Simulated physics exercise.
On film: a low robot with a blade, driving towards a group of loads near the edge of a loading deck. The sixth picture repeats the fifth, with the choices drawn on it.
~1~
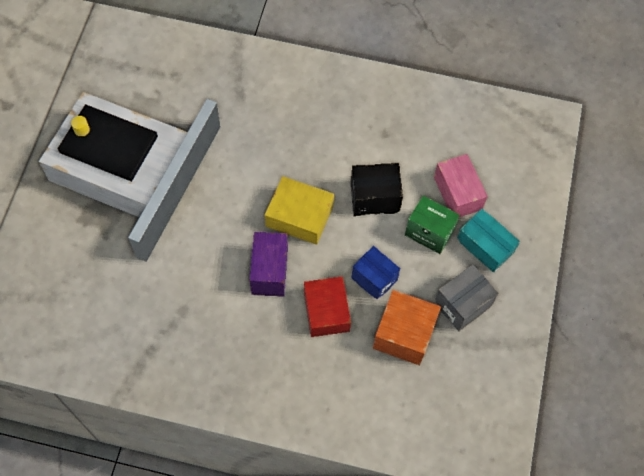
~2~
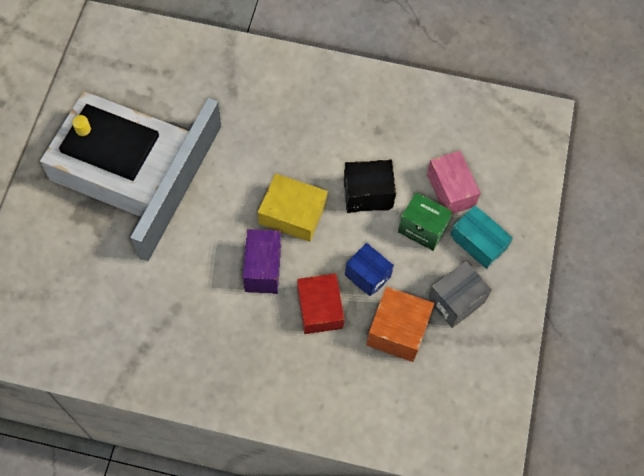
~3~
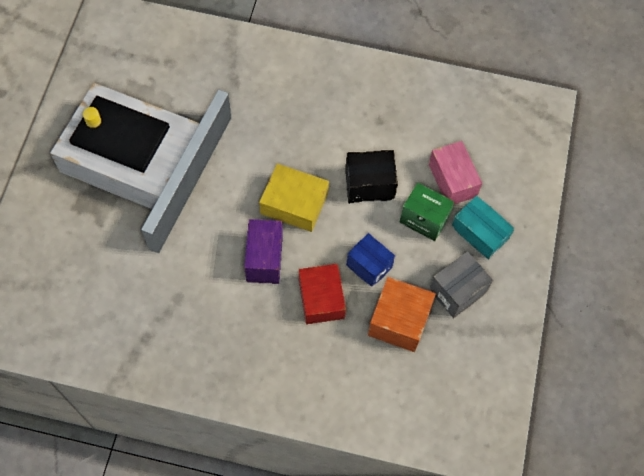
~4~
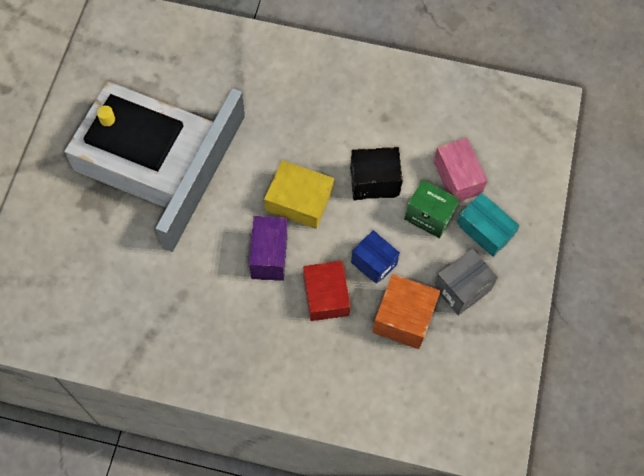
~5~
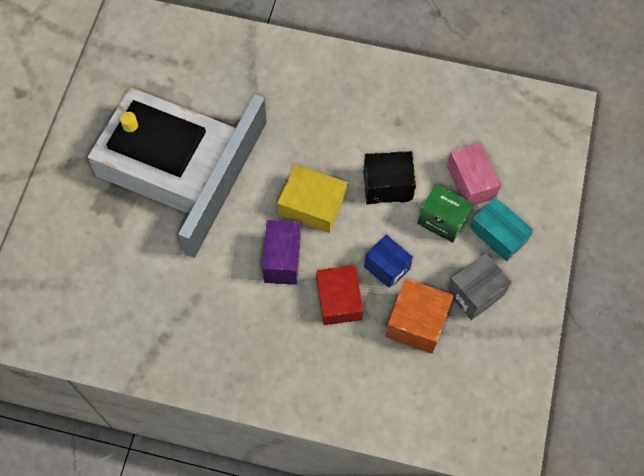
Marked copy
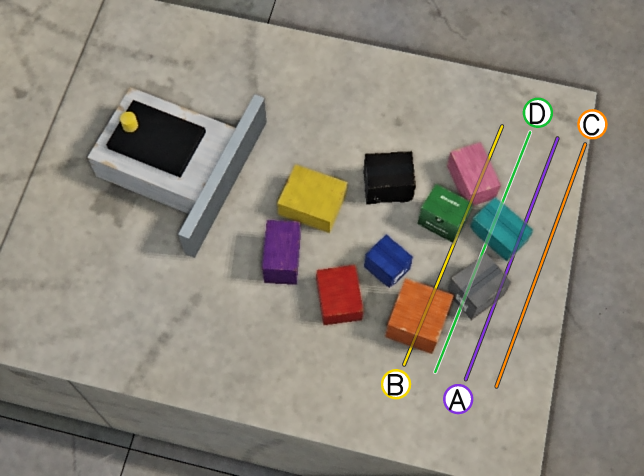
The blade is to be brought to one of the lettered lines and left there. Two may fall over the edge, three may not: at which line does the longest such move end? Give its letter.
Stop at D.
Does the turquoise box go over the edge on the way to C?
Yes.
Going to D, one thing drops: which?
The turquoise box goes over.
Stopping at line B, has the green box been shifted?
By then, yes.
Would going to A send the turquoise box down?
By then, yes.
On the marked copy, A at (514, 252); B at (456, 239); C at (543, 258); D at (485, 245).
Following D. Soon after the start, robot (254, 160); red crate (344, 299); black box (399, 176).
Later, robot (349, 181); turquoise box (549, 238); green box (499, 226).
In the end, robot (423, 197); turquoise box over the edge; green box (573, 242); one fallen.
As for the rest, A drops five; B is within the limit but short; C drops eight.
